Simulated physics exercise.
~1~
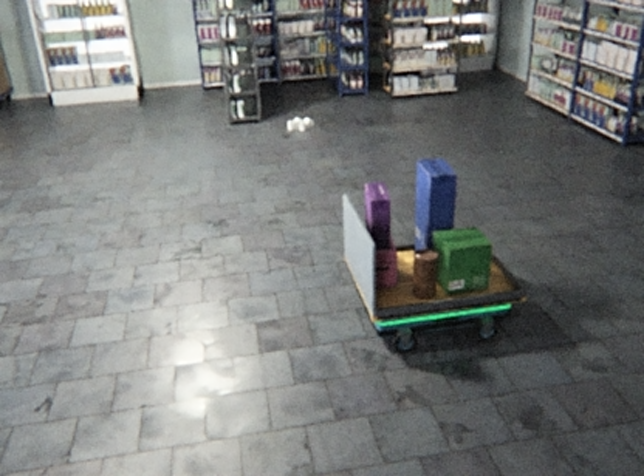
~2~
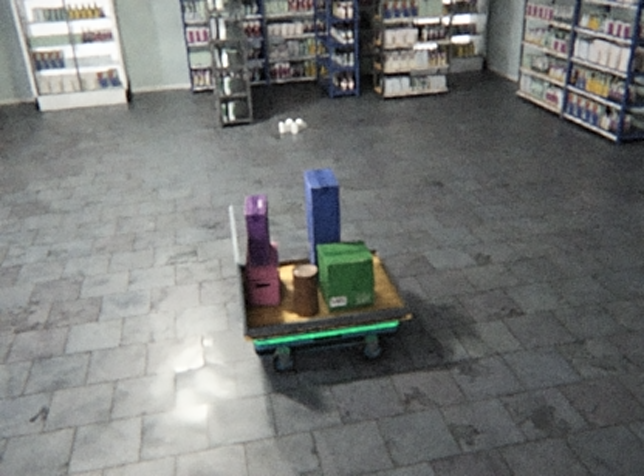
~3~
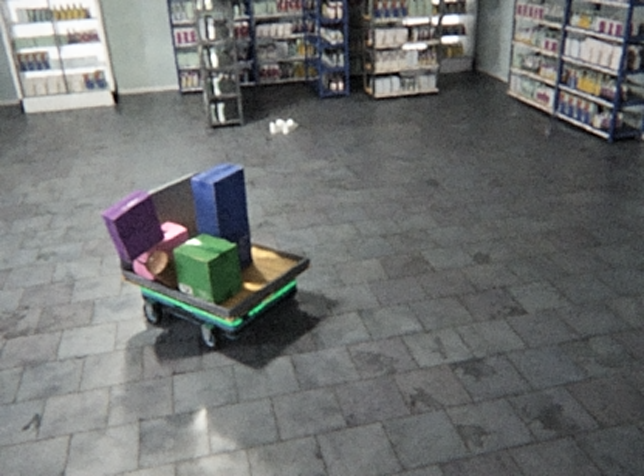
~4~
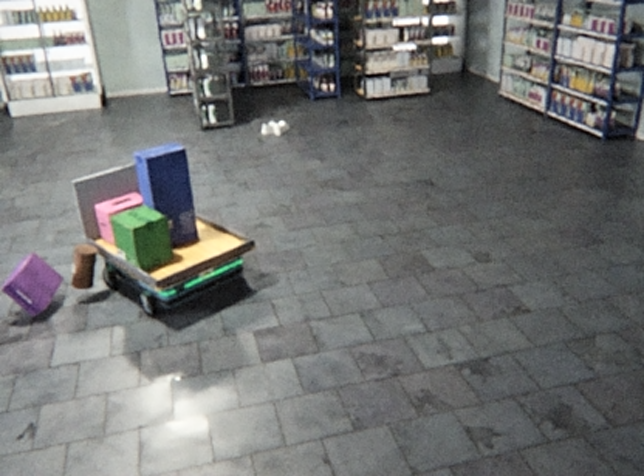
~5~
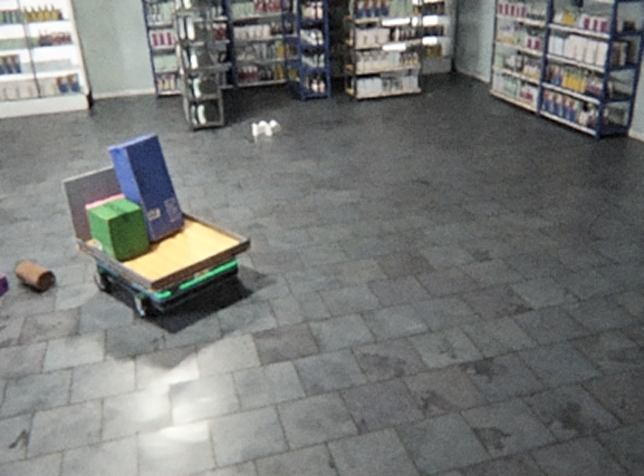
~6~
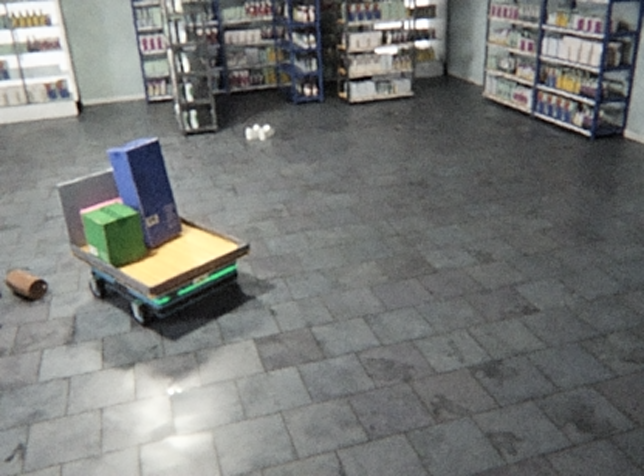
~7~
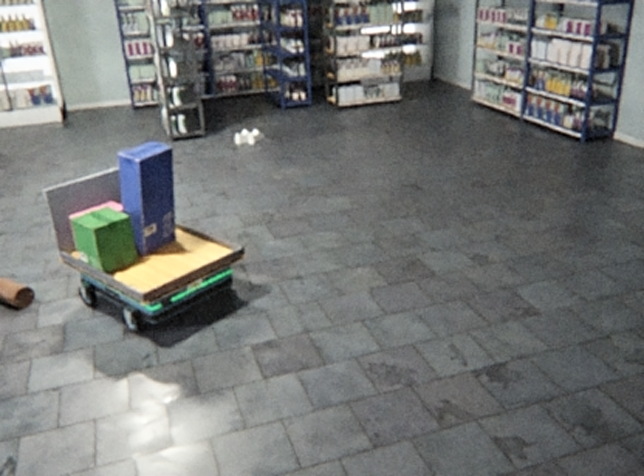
Shop floor with stocked shelves, a loaded cart turning as a purple box and brown canister tumble off, then standing still.
